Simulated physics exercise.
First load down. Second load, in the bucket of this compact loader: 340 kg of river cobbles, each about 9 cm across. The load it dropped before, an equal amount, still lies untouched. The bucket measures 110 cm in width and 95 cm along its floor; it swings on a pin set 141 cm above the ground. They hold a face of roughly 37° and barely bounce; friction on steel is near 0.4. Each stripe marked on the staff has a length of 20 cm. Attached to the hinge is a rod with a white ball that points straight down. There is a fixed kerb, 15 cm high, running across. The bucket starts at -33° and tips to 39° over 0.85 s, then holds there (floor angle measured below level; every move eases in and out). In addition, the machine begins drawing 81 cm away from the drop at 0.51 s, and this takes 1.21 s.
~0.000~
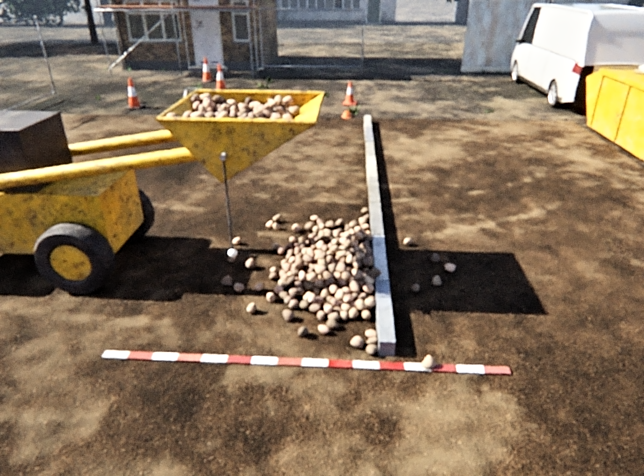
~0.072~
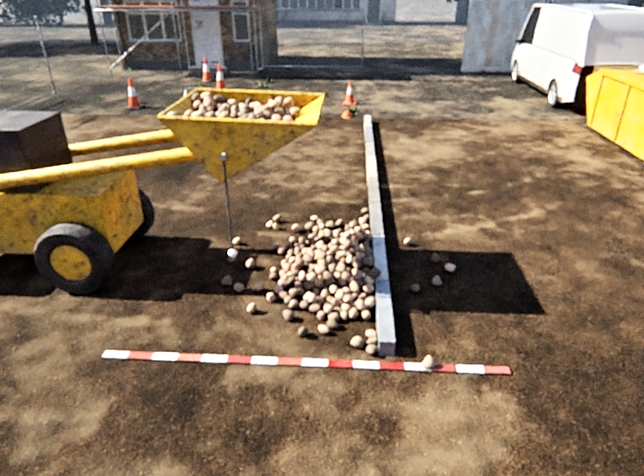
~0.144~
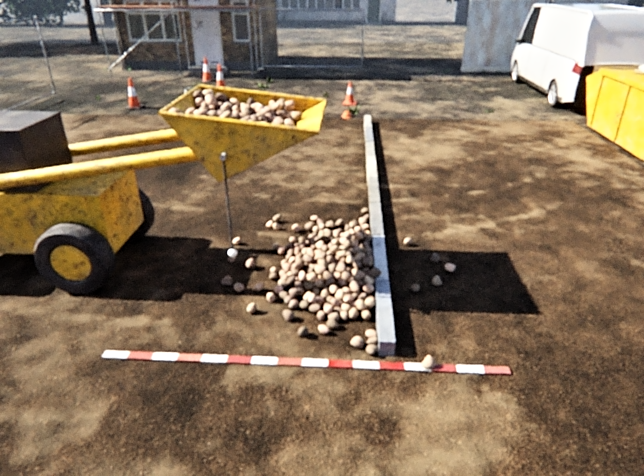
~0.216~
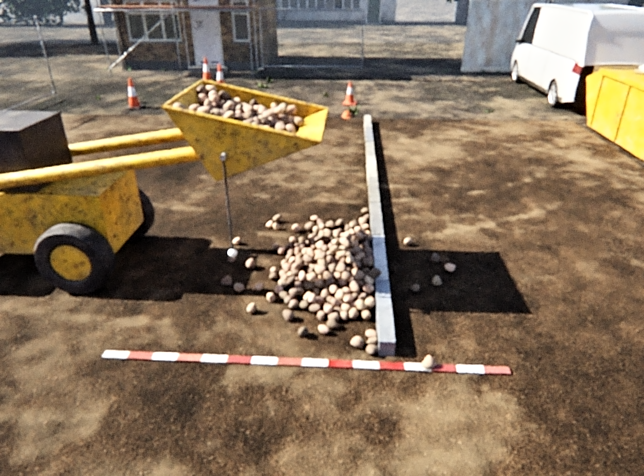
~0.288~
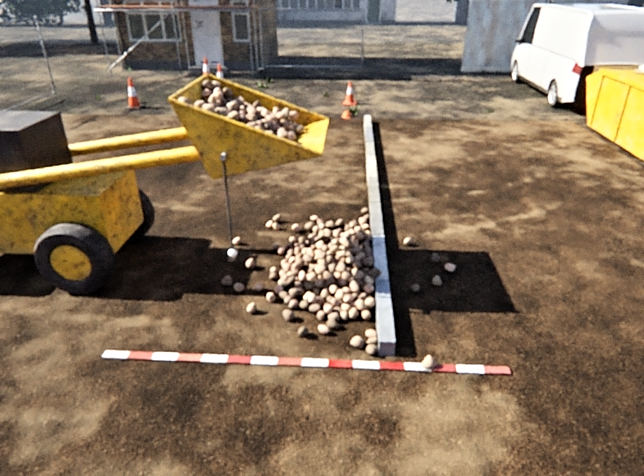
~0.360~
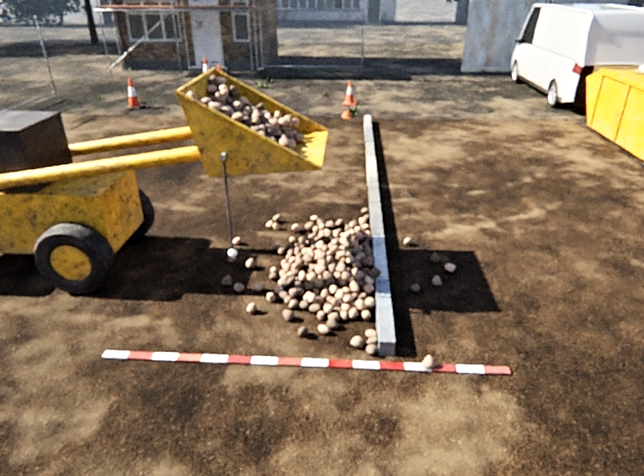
A yellow loader's bucket, full of pale round stones, slowly tilted down toward the right, its stones shifting inside, while the heap already lying beside the kerb below stayed still.
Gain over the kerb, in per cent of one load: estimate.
Approx. 1 %.
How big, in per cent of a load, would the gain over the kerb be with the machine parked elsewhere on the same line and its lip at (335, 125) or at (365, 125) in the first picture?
Around 0 and 10 percent respectively.
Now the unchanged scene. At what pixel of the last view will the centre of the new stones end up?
Their middle is at about (294, 259).
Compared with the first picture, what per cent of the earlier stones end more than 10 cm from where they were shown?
Roughly 5 % of them.
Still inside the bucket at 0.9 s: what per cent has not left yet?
Roughly 60 per cent of its load.
After 0.6 s the floor is at 28°; in per cent of one load, 100 in the bucket, 98 on this side of the kerb, 2 over the kerb; the foremost stones are at (415, 279).
After 0.9 s the floor is at 39°; in per cent of one load, 62 in the bucket, 136 on this side of the kerb, 2 over the kerb; the foremost stones are at (415, 279).
After 2.2 s the floor is at 39°; in per cent of one load, 0 in the bucket, 198 on this side of the kerb, 2 over the kerb; the foremost stones are at (437, 282).
After 4.9 s the floor is at 39°; in per cent of one load, 0 in the bucket, 198 on this side of the kerb, 2 over the kerb; the foremost stones are at (438, 282). Net gain over the kerb, 1.
